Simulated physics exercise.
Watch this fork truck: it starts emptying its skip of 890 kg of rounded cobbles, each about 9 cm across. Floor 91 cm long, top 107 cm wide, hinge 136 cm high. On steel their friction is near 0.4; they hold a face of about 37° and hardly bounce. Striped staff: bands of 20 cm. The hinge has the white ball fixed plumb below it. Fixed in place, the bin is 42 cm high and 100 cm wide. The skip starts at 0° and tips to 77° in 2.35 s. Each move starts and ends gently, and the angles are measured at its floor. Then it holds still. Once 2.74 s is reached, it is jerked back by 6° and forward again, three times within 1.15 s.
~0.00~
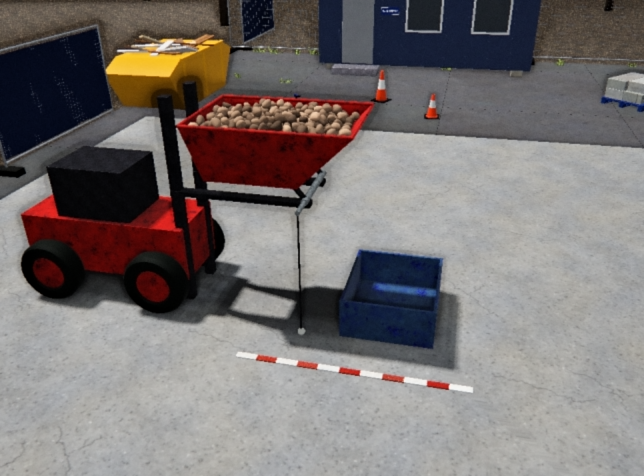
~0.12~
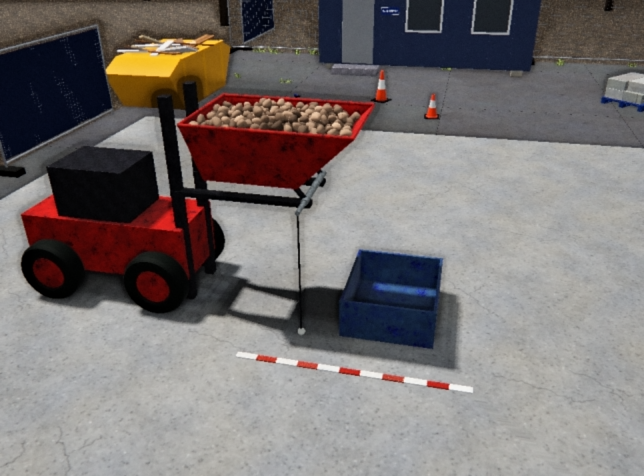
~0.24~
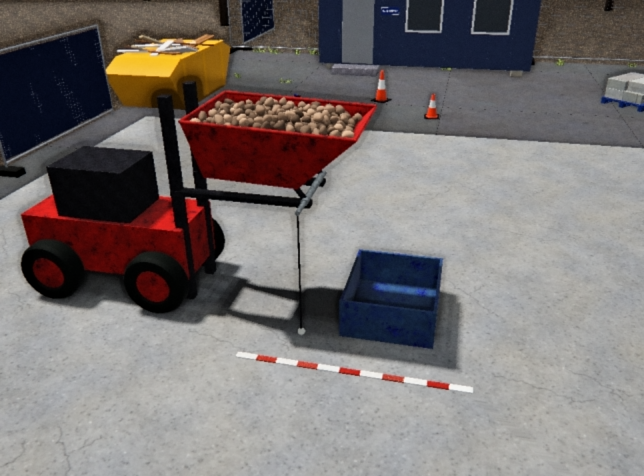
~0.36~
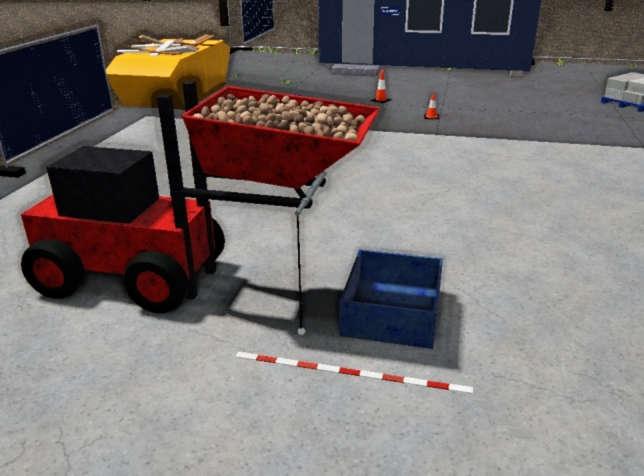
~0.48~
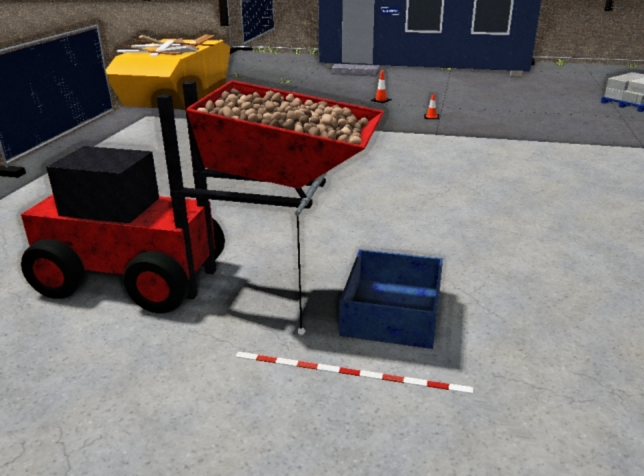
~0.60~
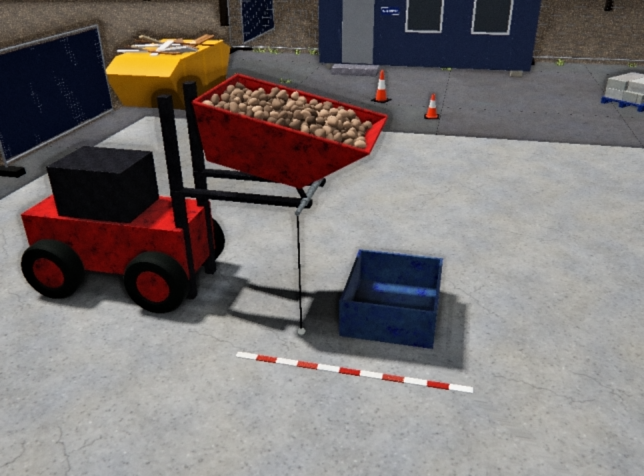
In a paved yard with a yellow skip and traffic cones behind, a small red fork truck holds a red skip of rounded stones level, up high beside a low blue bin. The raised skip then tilts gradually forward to the right, its back end lifting as the stones slope with it.
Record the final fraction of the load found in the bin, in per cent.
Final fraction: About 20 %.
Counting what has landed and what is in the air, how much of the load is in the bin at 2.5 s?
Approx. 25 % of the load.
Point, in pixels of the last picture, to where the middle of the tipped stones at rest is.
The resting stones are centred at roughly (475, 316).
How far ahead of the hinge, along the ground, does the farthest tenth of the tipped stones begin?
Around 250 centimetres.
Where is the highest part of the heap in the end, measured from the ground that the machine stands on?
Close to 38 cm above that ground.
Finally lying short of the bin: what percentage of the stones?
About 0 per cent.
After 1.8 s the floor is at 65°; 94 % in the skip, 4 % in the bin, 1 % beside or beyond the bin; the foremost stones are at (435, 252).
After 2.5 s the floor is at 77°; 26 % in the skip, 23 % in the bin, 51 % beside or beyond the bin; the foremost stones are at (552, 327).
After 4.3 s the floor is at 77°; 0 % in the skip, 22 % in the bin, 78 % beside or beyond the bin; the foremost stones are past the picture's edge.
After 7.0 s the floor is at 77°; 0 % in the skip, 22 % in the bin, 78 % beside or beyond the bin; the foremost stones are past the picture's edge.
